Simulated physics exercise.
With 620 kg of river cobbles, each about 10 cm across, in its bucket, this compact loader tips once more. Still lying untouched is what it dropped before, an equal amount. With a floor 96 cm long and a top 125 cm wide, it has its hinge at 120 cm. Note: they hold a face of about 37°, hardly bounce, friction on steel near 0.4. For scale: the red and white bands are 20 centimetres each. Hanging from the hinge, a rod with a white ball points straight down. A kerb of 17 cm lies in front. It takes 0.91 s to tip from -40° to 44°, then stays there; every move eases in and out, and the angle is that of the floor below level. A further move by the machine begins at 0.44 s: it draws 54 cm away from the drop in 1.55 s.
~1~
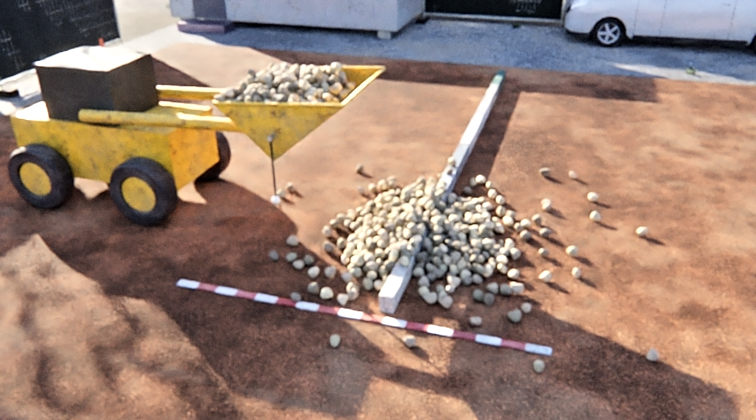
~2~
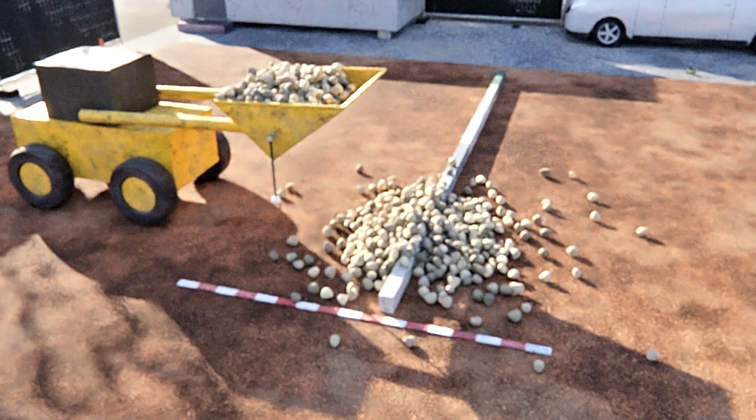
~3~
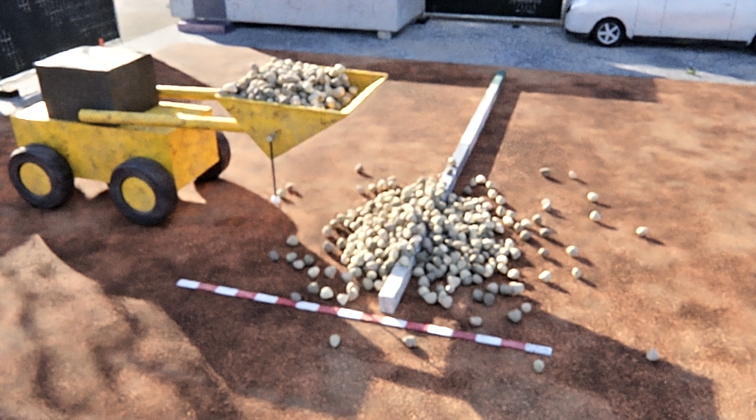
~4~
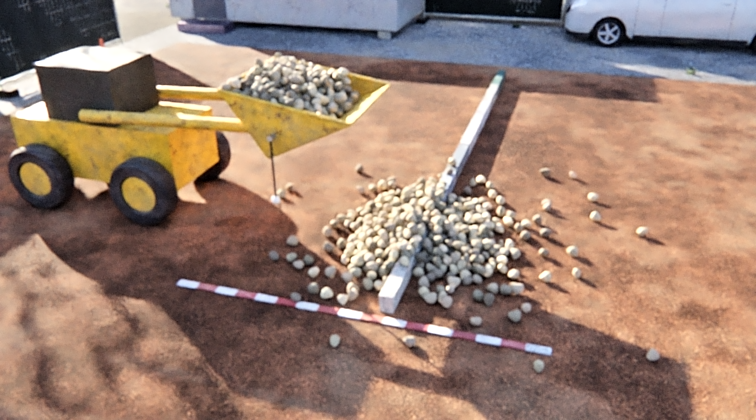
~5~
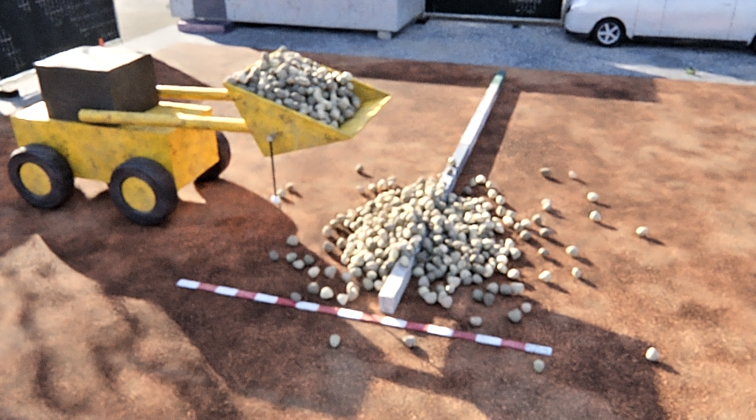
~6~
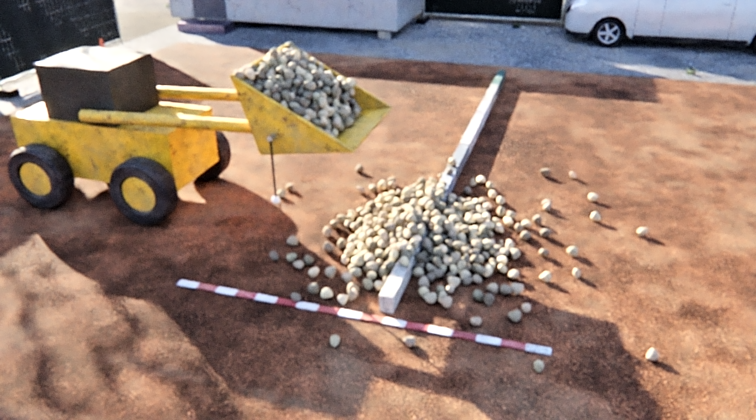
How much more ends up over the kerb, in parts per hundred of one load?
Close to 1 parts in a hundred.
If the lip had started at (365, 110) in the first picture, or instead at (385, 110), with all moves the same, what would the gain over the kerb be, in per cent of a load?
Close to 5 per cent, followed by close to 15 per cent.
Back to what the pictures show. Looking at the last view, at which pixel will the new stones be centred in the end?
I'd say close to (353, 214).
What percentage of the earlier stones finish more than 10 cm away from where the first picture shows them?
Around 5 in a hundred.
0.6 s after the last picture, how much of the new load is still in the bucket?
I'd say about 45 per cent.
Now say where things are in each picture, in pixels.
The bucket is at -40°, its lip at (344, 106); the top of the load is at (291, 75). The earlier load is highest near (421, 213), 28 cm above ground level, 57 % on this side of the kerb, 43 % over the kerb, in the first frame.
The bucket is at -38°, its lip at (345, 108); the top of the load is at (292, 74), in the second frame.
Lip at (347, 115), floor tilted -34°, highest stones at (277, 72), in the third frame.
Lip at (351, 125), floor tilted -27°, highest stones at (274, 67), in the fourth frame.
Lip at (353, 138), floor tilted -18°, highest stones at (276, 61), in the fifth frame.
Lip at (353, 152), floor tilted -8°, highest stones at (282, 55), in the sixth frame.
Then, 0.3 s after the last picture the floor is at 31°; in per cent of one load, 100 in the bucket, 57 on this side of the kerb, 43 over the kerb; the foremost stones are at (593, 248).
Then, 0.6 s after the last picture the floor is at 44°; in per cent of one load, 43 in the bucket, 114 on this side of the kerb, 43 over the kerb; the foremost stones are at (593, 248).
Then, 2.1 s after the last picture the floor is at 44°; in per cent of one load, 0 in the bucket, 155 on this side of the kerb, 45 over the kerb; the foremost stones are at (593, 248).
Then, 4.9 s after the last picture the floor is at 44°; in per cent of one load, 0 in the bucket, 155 on this side of the kerb, 45 over the kerb; the foremost stones are at (593, 248). Net gain over the kerb, 1.
